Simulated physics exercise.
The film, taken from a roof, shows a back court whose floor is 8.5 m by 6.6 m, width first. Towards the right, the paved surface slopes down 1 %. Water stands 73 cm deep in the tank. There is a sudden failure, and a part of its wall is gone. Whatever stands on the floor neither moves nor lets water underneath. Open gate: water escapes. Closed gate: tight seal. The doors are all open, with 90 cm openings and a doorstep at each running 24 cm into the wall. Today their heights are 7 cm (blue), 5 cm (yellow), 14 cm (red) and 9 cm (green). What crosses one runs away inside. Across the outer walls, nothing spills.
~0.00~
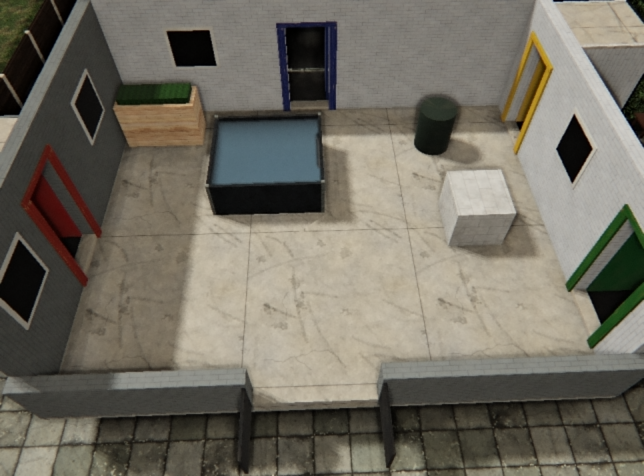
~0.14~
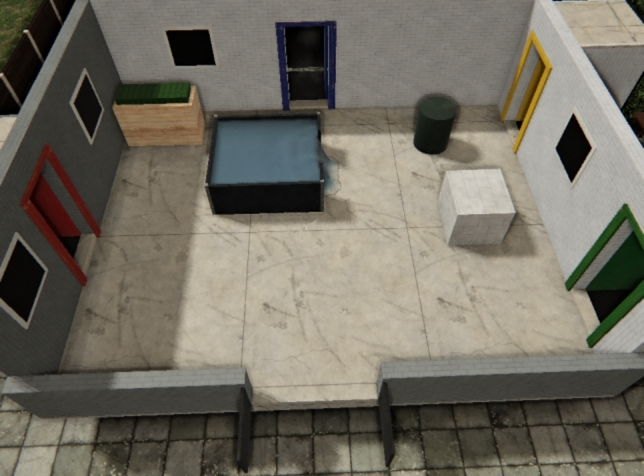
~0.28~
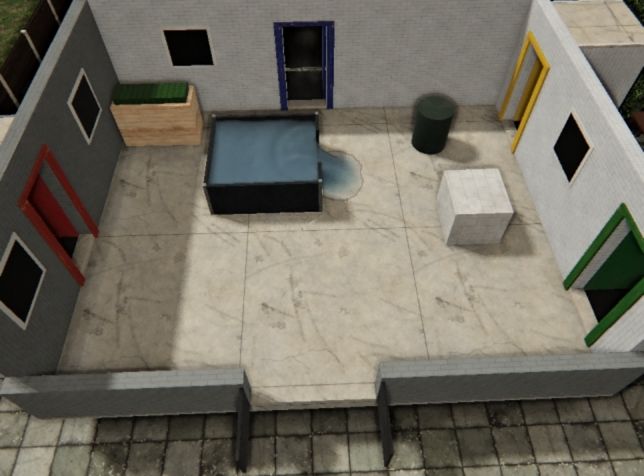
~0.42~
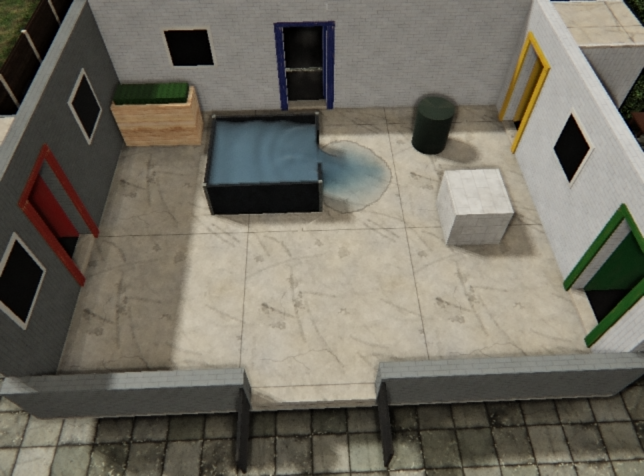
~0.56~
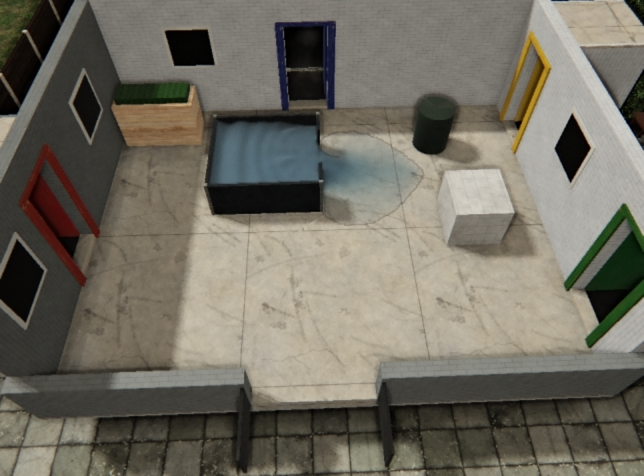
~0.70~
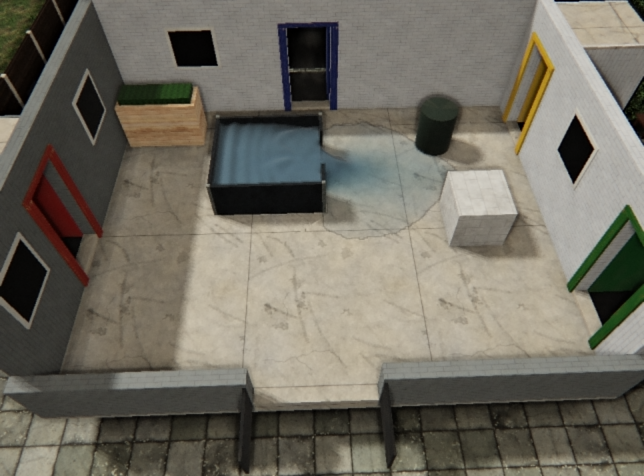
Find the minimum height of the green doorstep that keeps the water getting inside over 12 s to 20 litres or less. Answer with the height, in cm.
Roughly 10.5 cm.
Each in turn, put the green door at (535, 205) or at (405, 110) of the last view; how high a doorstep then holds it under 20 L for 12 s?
In turn: Roughly 28 cm, roughly 18 cm.
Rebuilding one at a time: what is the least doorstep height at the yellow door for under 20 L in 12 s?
At yellow, roughly 15 cm.
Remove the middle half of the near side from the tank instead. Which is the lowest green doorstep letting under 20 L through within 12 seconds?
Then roughly 6.5 cm.
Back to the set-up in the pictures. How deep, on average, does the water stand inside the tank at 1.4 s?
Around 51 cm deep on average.
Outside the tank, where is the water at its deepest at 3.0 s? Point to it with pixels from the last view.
At about pixel (533, 195).
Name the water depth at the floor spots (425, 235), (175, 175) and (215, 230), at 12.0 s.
Close to 4, 0 and 4 cm, one after the other.
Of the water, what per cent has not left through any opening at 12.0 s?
Something near 86 out of a hundred parts.
After 1.4 s water covers 20 % of the floor, deepest (44 cm) near (326, 174); it has not reached the green door.
After 3.0 s water covers 40 % of the floor, deepest (33 cm) near (533, 195); 4 cm at the green door, 0 litres in over its 9 cm doorstep.
After 12.0 s water covers 85 % of the floor, deepest (12 cm) near (549, 238); 9 cm at the green door, 37 litres in over its 9 cm doorstep.
At the green door as built, the water arrived by 2.7 s and peaked near 12 cm at 5.8 s.
Run again over the same 12 s with other heights there, 30 litres in over 9.5 cm, 4 litres over 13 cm. The limit of 20 litres is kept from about 10.5 cm up.
